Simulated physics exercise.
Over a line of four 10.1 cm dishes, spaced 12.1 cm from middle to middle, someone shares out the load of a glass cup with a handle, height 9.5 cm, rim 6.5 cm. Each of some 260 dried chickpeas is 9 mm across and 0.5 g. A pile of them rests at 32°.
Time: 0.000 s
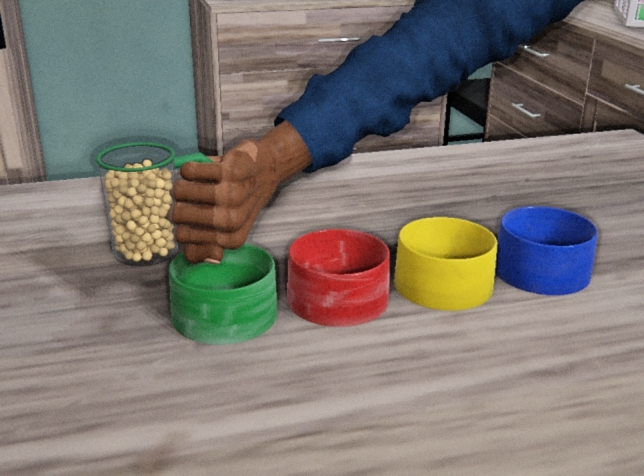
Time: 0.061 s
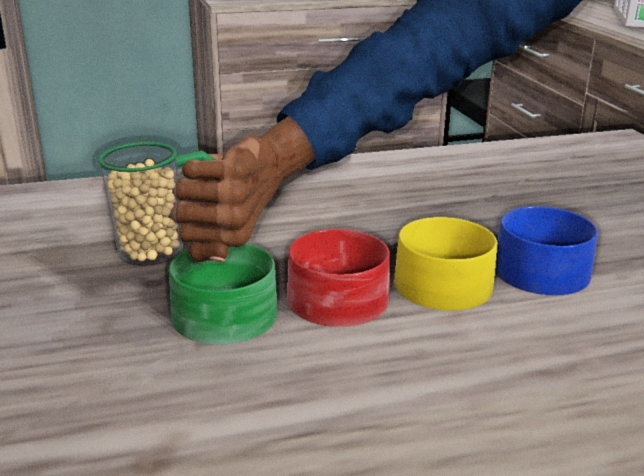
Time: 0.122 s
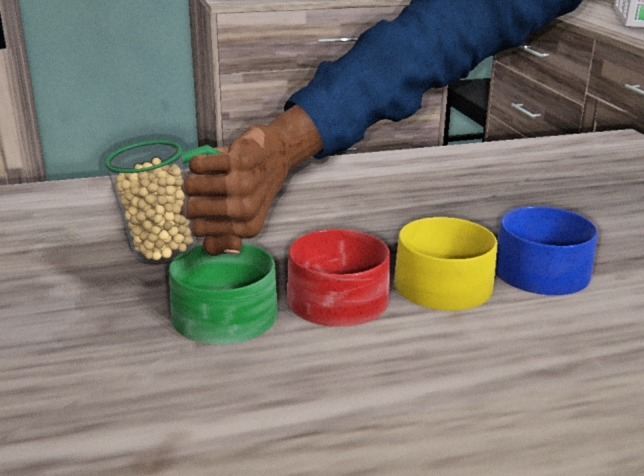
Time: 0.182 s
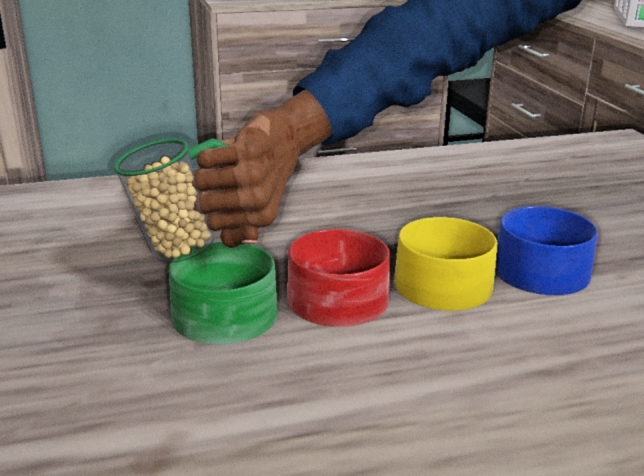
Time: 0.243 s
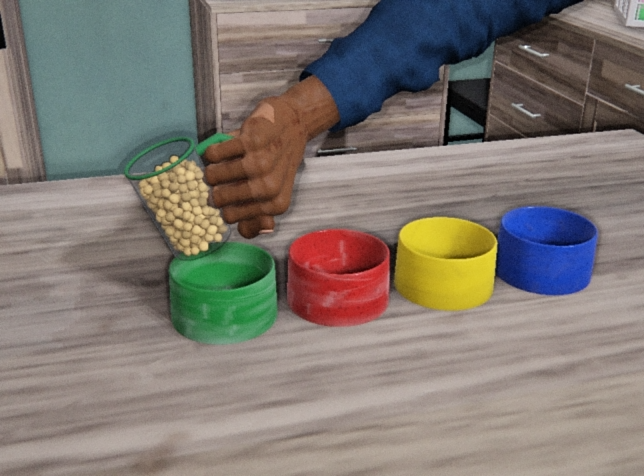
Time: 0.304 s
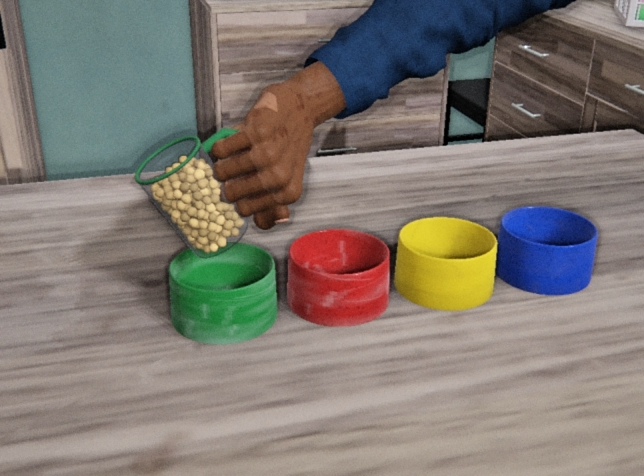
A hand lifts a clear cup of chickpeas and tilts it above a green dish.
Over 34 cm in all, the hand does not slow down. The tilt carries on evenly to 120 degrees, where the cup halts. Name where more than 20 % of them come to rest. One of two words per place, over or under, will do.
Red: It should get past the one-in-five mark. Blue: It should not get past the one-in-five mark. Green: It should not get past the one-in-five mark. Yellow: It should not get past the one-in-five mark. Counter: It should not get past the one-in-five mark.
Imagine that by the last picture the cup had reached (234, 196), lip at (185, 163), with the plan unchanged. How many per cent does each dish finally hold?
Red 0; blue 0; green 0; yellow 100.
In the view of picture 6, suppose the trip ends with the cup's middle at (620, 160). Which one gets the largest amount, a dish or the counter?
Red.
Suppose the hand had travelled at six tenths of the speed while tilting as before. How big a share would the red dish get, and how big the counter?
Red: 0; counter: 10.
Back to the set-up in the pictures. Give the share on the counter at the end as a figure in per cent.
Near 10 percent, roughly speaking.
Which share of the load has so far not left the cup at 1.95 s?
My guess is near 0 per cent.
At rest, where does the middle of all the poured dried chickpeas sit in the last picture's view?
Centre at rest, approx.: (339, 285) px.
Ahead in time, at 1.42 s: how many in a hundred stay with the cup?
Load share: Near 10 percent.
After 0.98 s, tilt 107 degrees; cup holds 90 %, green 5 %.
Then, at 1.42 s, tilt 120 degrees; cup holds 10 %, red 80 %, green 5 %.
Then, at 1.95 s, tilt 120 degrees; cup holds 0 %, red 85 %, green 5 %.
At rest (2.2 s), red 85 %, blue 0 %, green 5 %, yellow 0 %, counter 10 %.
